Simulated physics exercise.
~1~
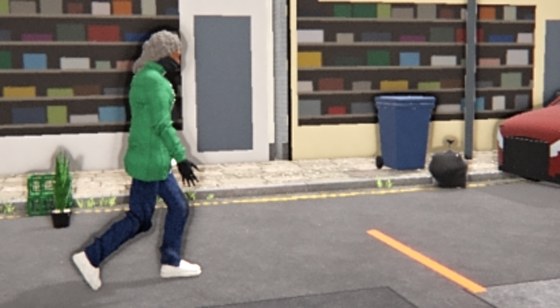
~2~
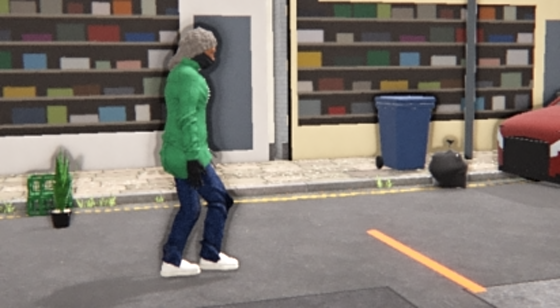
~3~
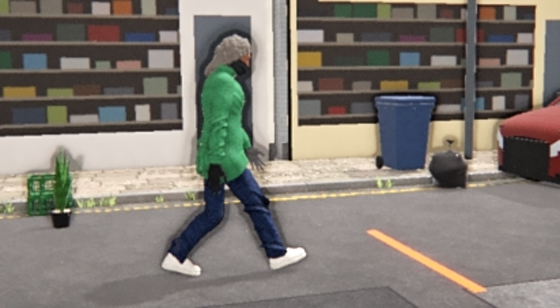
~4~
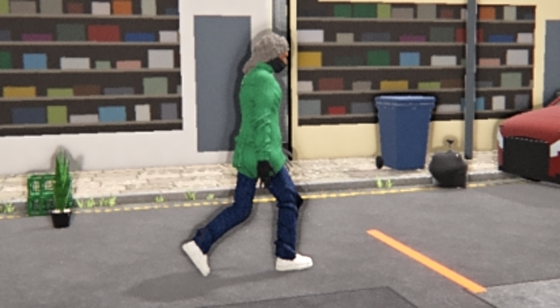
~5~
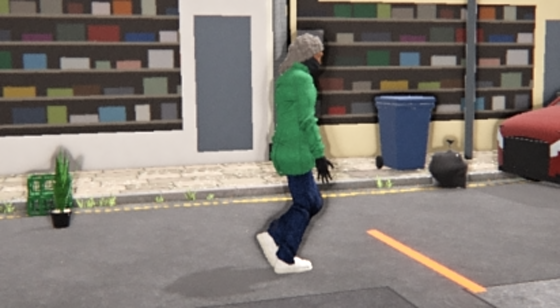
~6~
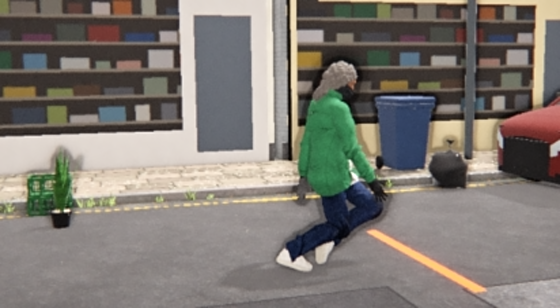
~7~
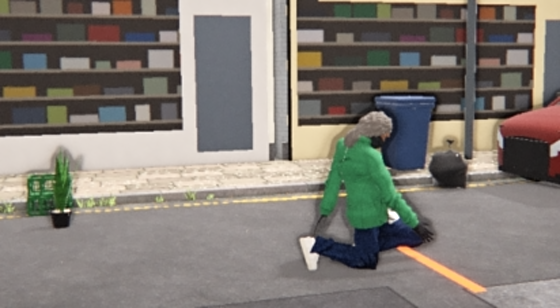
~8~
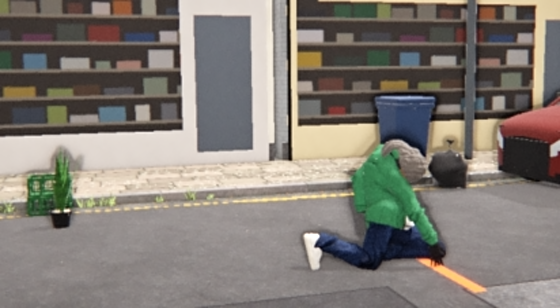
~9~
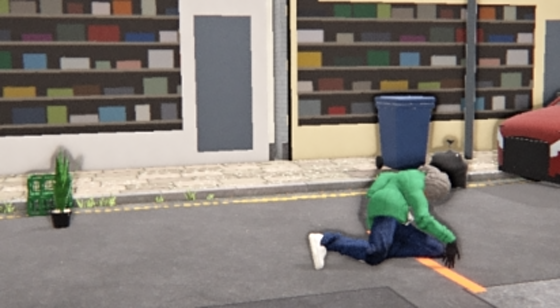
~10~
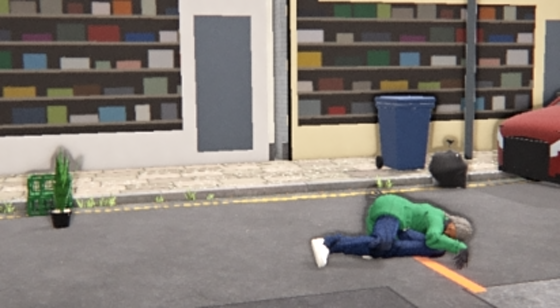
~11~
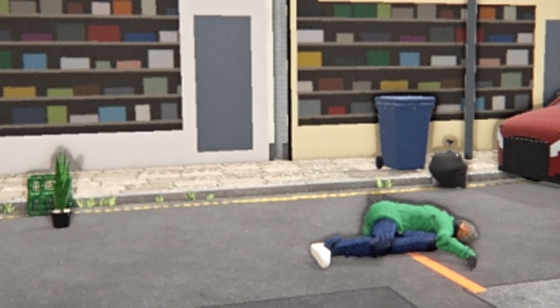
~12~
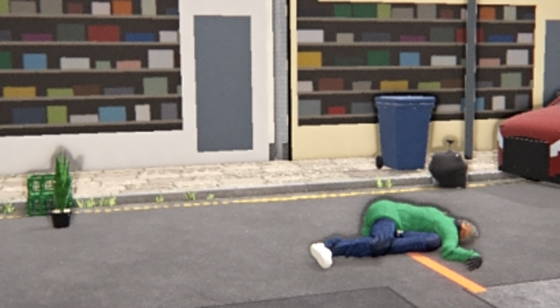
A grey-haired shopper in a green jacket, blue trousers and white shoes walks rightward along a grey street, seen from the side by a still camera. Behind are shelf-lined shopfronts, a grey door, a potted plant beside a green crate at left, and a blue bin, a dark round object and a red car at right. Nearing a strip of orange tape on the road, the shopper's knees buckle and they sink to the ground. The torso folds forward and down, arms low. The shopper ends lying still, head and chest beyond the tape, hips short of it.
